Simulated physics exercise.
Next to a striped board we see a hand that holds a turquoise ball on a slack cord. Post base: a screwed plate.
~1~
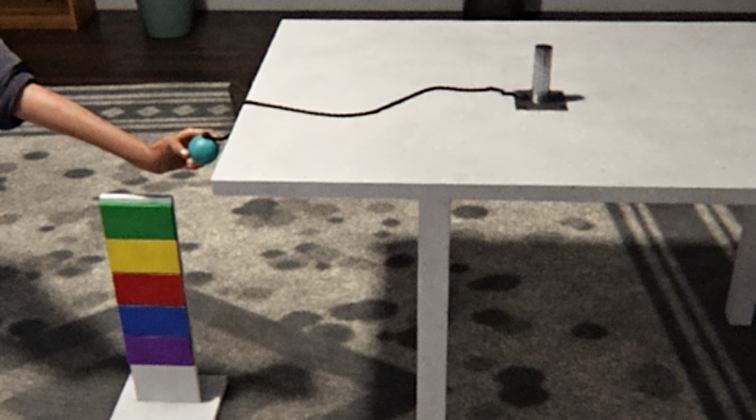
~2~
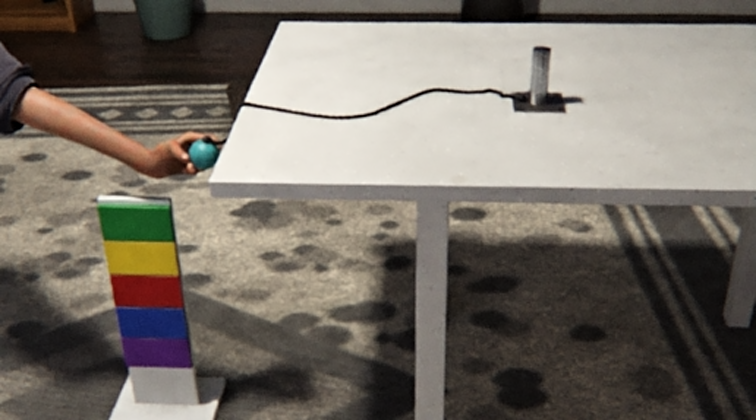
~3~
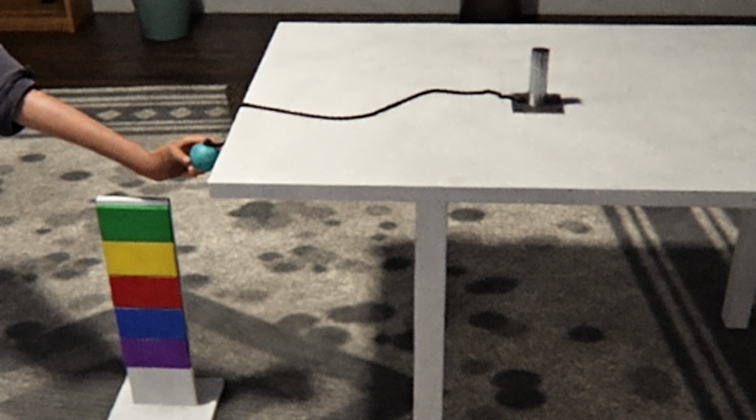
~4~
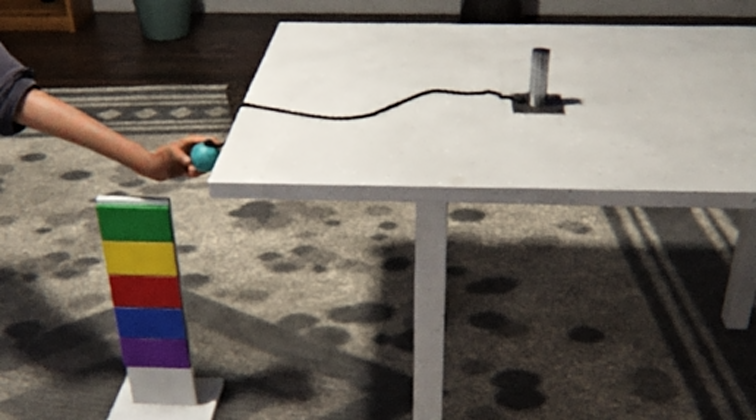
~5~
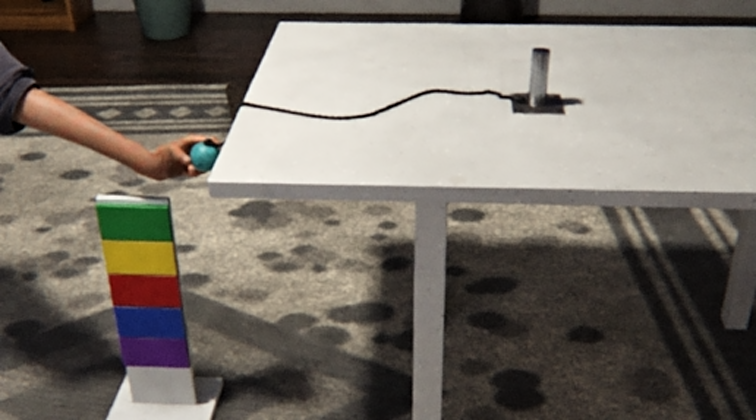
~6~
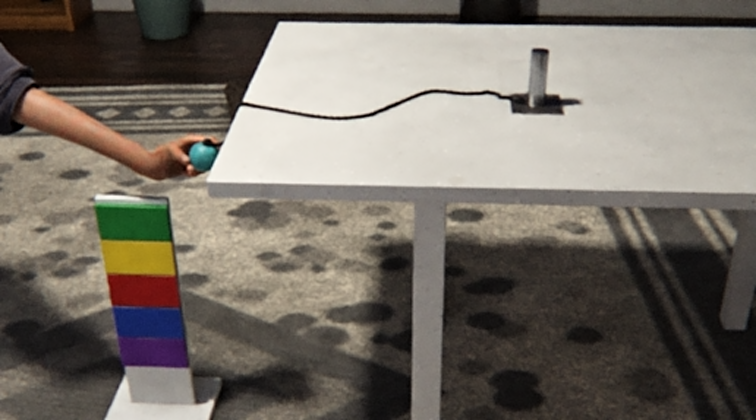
In a rug-covered room, a hand holding a turquoise ball tied to a black cord beside a white table, barely moving.
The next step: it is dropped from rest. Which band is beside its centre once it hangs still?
The green band.
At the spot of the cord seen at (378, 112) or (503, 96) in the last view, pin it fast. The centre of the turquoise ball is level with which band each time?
For the first place it's none, it hangs higher, and for the second green.
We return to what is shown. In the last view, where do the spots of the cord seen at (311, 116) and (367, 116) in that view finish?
First one: (270, 104); second one: (326, 104).
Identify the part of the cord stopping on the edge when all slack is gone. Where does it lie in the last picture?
At (285, 112), roughly.
Soon after, ball near (283, 217); level with green.
After that, ball near (260, 225); level with green.
In the end, ball near (259, 227); level with green. The green one.
